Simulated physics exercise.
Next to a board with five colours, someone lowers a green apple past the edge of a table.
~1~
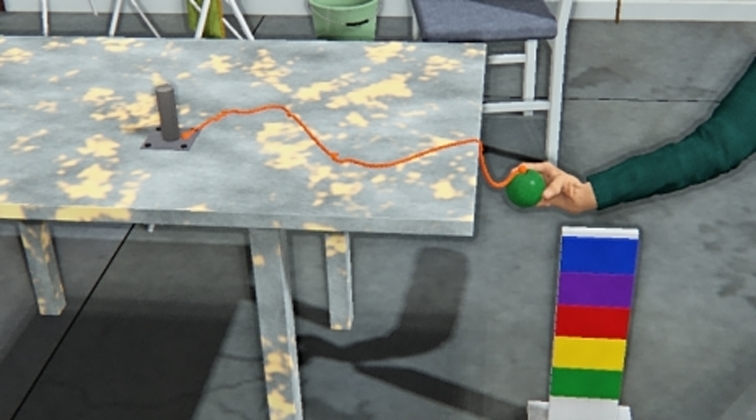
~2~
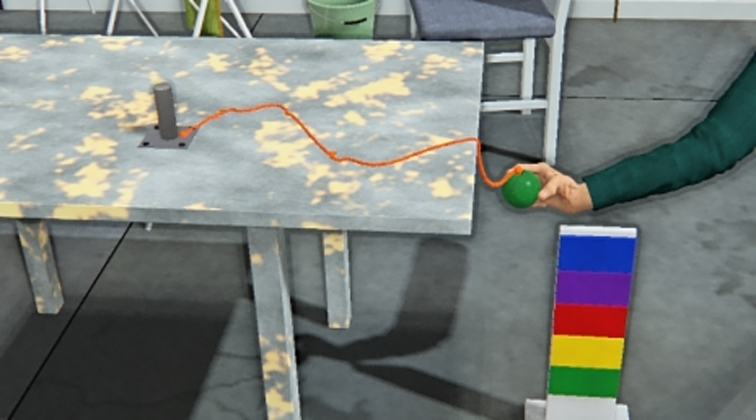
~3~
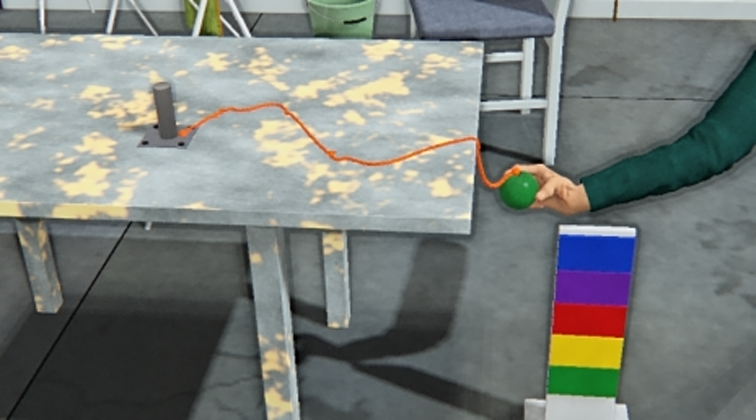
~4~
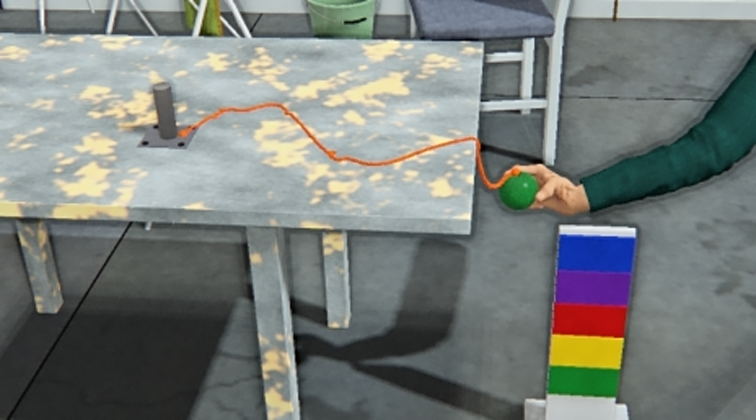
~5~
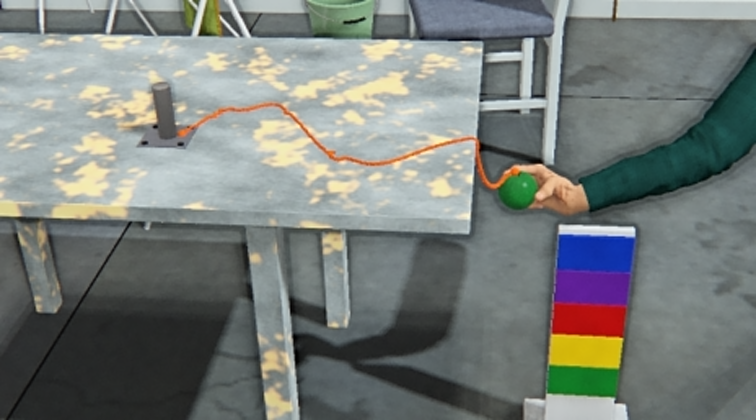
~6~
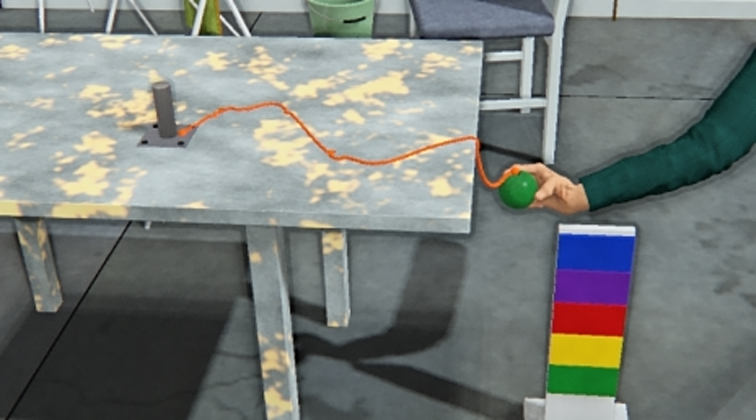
At a patchy grey table, a hand holding a green ball on an orange cord beside coloured blocks, barely shifting left.
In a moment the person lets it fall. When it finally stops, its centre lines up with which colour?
Yellow.
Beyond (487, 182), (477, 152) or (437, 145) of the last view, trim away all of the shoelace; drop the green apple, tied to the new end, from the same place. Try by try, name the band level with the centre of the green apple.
Red; purple; blue.
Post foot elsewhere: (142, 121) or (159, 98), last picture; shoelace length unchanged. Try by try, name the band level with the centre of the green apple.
Result per try, in order: Red / red.
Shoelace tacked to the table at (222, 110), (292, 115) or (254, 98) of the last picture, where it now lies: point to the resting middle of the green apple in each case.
(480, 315), (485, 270) and (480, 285).
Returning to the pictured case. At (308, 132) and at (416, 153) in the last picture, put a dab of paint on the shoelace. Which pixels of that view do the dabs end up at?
First one: (402, 127); second one: (476, 201).
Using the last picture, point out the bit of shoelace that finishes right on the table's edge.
Position: Approx. (339, 159).
Soon after, apple near (498, 334); level with yellow.
Then, apple near (447, 332); level with yellow.
Further on, apple near (487, 341); level with yellow.
At rest, apple near (470, 338); level with yellow. Its middle rests at the yellow band.
